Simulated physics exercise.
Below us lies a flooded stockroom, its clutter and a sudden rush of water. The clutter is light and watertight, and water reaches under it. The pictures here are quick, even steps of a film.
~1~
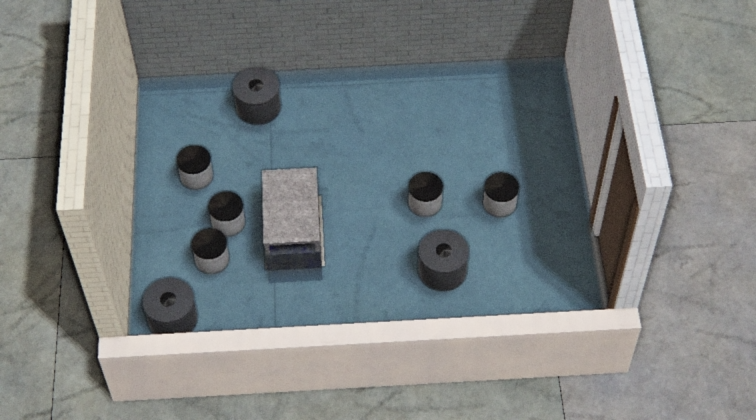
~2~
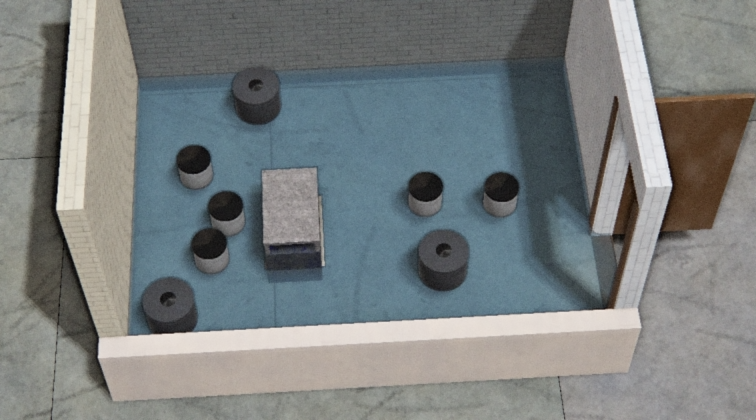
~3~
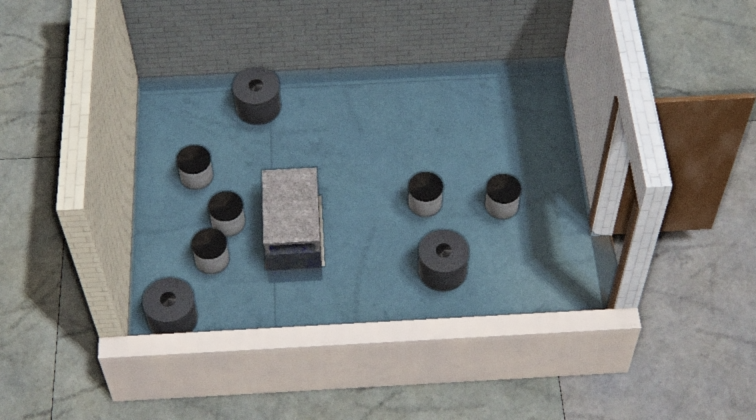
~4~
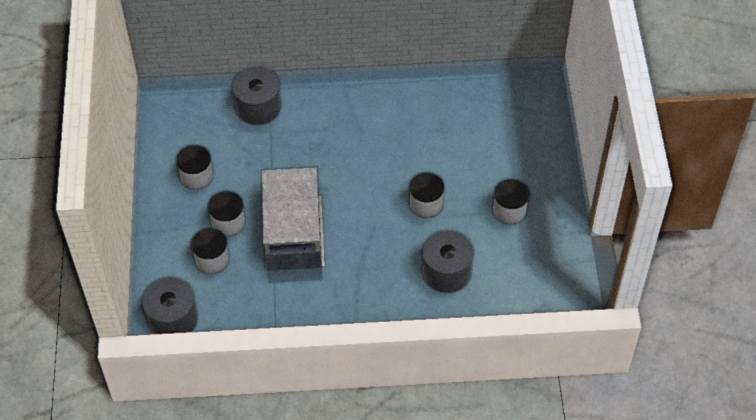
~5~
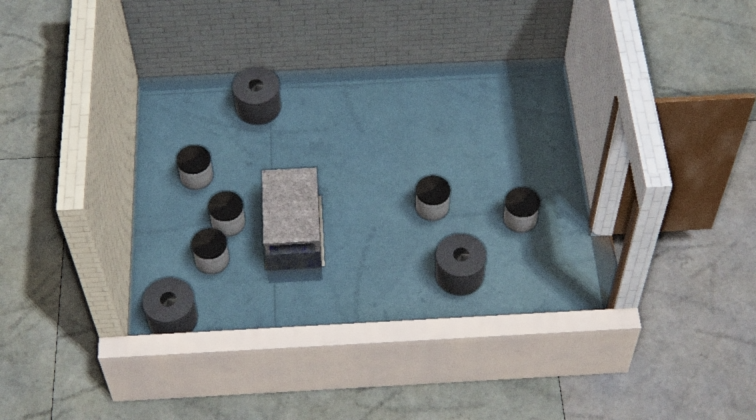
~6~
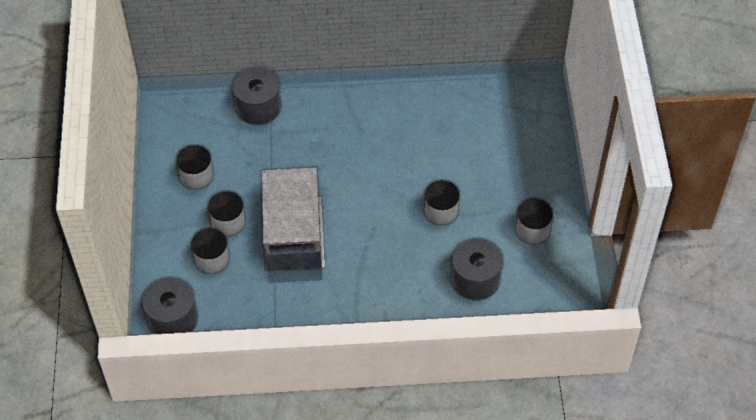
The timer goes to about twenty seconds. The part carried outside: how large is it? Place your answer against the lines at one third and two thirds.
It sits between the two lines.
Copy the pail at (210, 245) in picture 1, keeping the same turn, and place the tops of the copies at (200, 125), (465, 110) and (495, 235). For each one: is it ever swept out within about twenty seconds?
Copy by copy, in the order given: Not carried off, swept away, swept away.
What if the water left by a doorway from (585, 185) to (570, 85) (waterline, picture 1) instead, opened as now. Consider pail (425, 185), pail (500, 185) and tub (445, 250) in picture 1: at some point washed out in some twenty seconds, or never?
Listed order gives departs, departs, departs.
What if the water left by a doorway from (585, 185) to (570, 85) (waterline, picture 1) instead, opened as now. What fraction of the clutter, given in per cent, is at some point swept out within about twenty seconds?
Some 50 per cent of the things, roughly.
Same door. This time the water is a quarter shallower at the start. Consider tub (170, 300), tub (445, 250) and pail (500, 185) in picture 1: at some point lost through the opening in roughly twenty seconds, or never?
As listed: Inside, out, out.
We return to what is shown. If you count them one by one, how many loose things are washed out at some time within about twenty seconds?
3.
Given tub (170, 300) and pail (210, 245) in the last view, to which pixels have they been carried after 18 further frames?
Estimate: (201, 305), then (237, 281).
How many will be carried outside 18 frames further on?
My count is 3.
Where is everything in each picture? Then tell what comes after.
The first picture shows a pail at (502, 186) floats; a tub at (444, 251), afloat; 0 of 8 have shifted.
The second picture shows a pail at (502, 186), afloat; a tub at (444, 251) floats; 0 of 8 have shifted.
The third picture shows a pail at (504, 188) floats; a tub at (444, 251), afloat; 0 of 8 have shifted.
The fourth picture shows a pail at (512, 193), afloat, close to its start; a tub at (448, 252), afloat, close to its start; 1 of 8 have shifted.
The fifth picture shows a pail at (522, 202), afloat, close to its start; a tub at (461, 255) floats, close to its start; 3 of 8 have shifted.
The sixth picture shows a pail at (535, 213) floats, a stride from its start; a tub at (477, 260) floats, a stride from its start; 3 of 8 have shifted.
A moment on, 1 of 8 are out; 7 afloat.
Next, 3 of 8 are out; 5 afloat.
Later, 3 of 8 are out; 5 afloat.
In the end, 3 of 8 are out; 5 afloat.
